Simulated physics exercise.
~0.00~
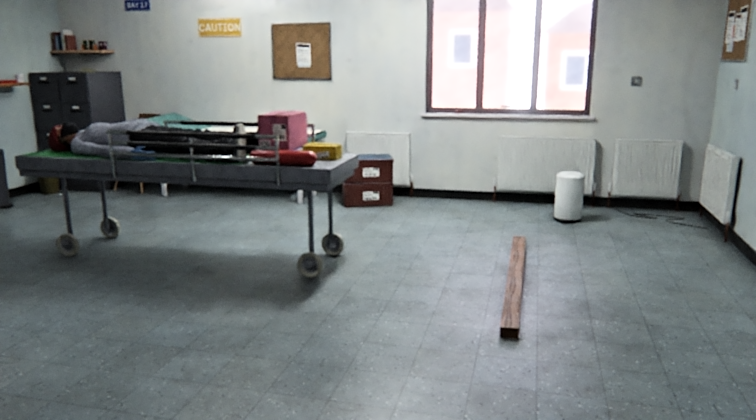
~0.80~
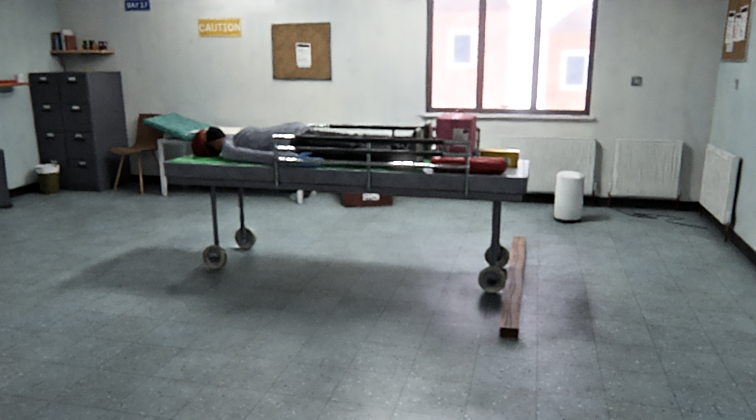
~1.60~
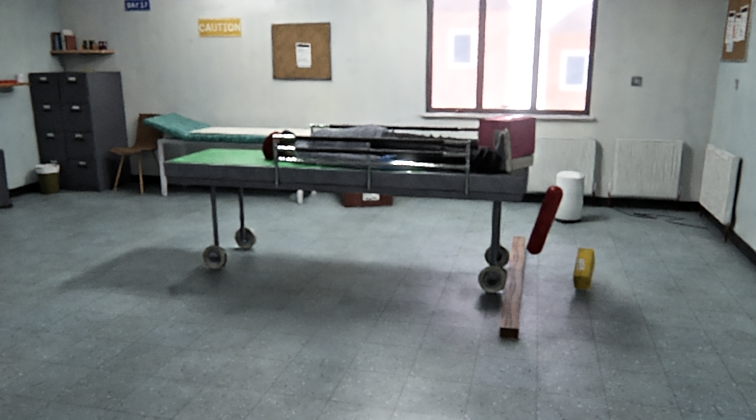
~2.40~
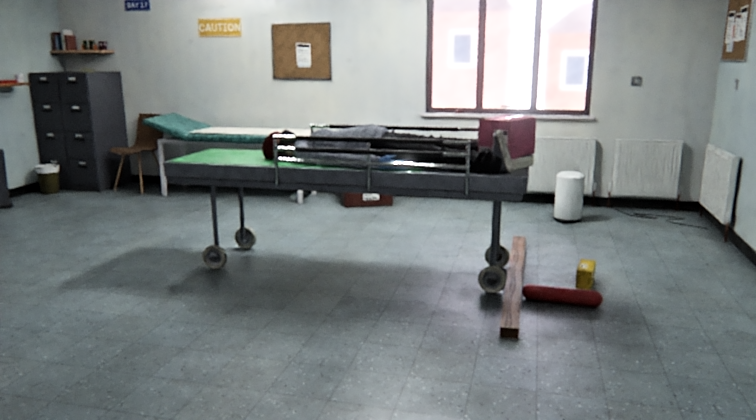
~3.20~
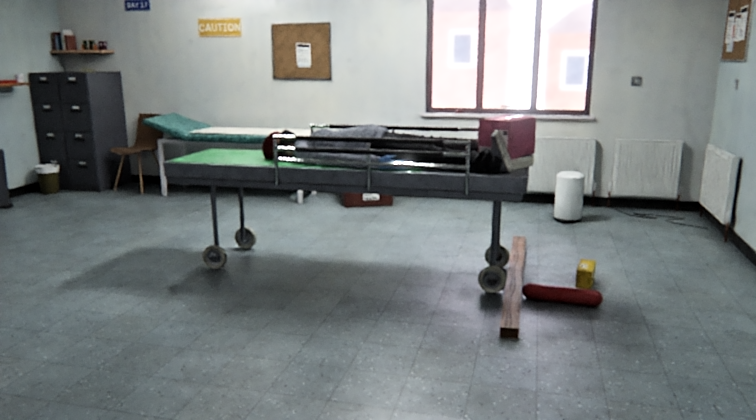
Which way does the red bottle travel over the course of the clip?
It moves to the right, riding along with the stretcher and then carrying on past its right end before dropping to the floor.
